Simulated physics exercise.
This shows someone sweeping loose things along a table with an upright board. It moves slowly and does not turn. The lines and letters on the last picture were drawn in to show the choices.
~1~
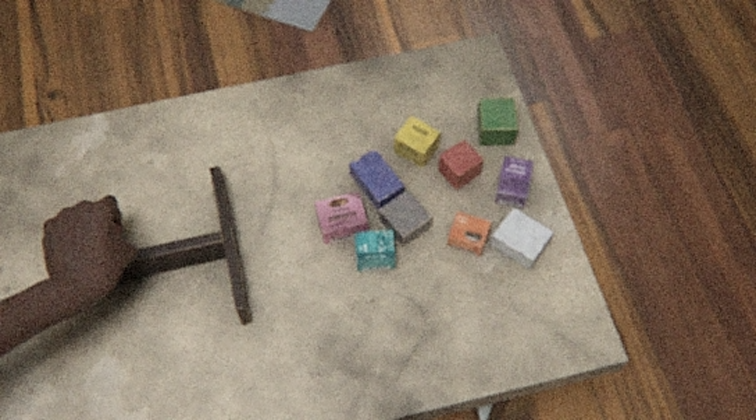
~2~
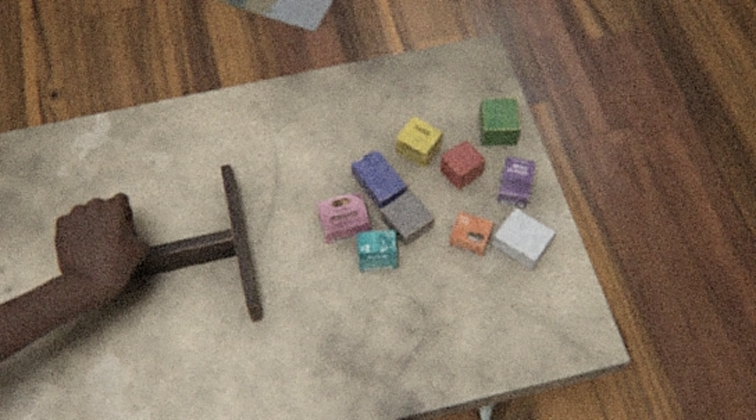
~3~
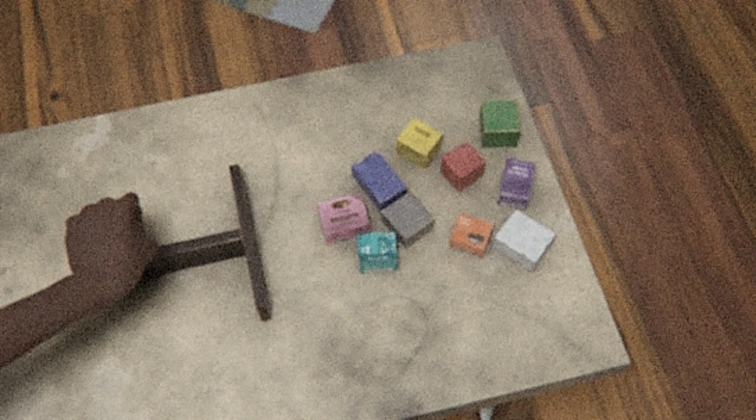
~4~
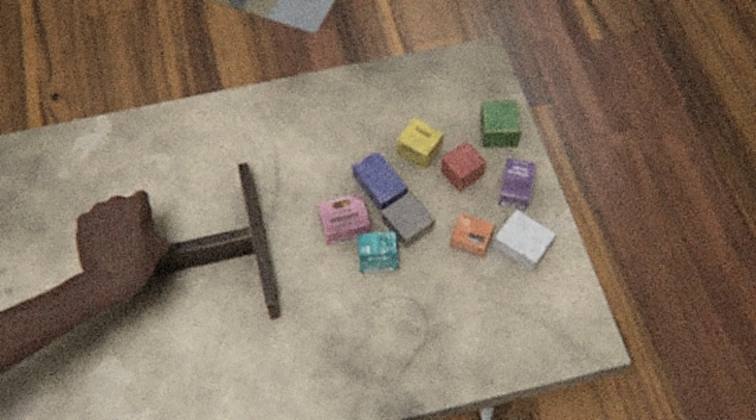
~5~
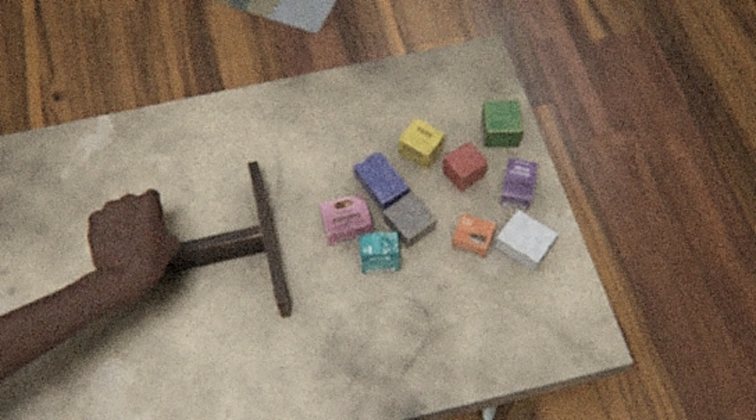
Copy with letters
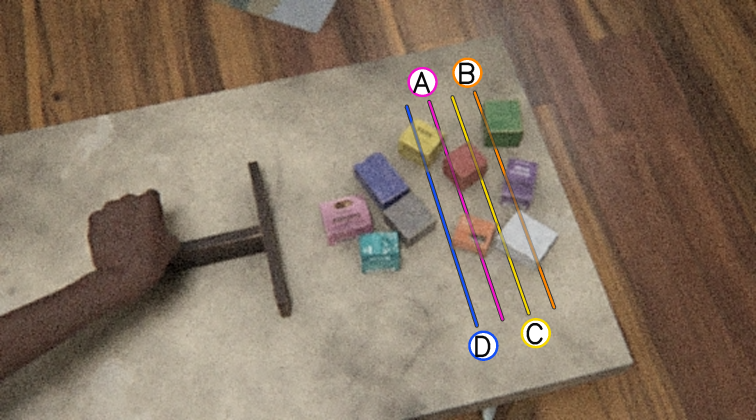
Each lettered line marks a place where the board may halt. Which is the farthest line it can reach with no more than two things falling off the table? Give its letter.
Stop at C.
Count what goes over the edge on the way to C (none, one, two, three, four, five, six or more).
In all, one.
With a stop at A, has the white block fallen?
No.
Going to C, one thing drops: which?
It is the purple packet.
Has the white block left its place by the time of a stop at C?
Yes.
On the marked copy, A at (463, 203); B at (512, 193); C at (488, 198); D at (439, 209).
Taking C. A third of the way, board (348, 211); grey block (422, 220); blue block (389, 176).
Two thirds of the way, board (428, 193); white block (554, 251); purple packet (527, 182).
When it is over, board (487, 180); purple packet over the edge; red block (549, 159); one fallen.
As for the rest, A is within the limit but short; B drops three; D is within the limit but short.
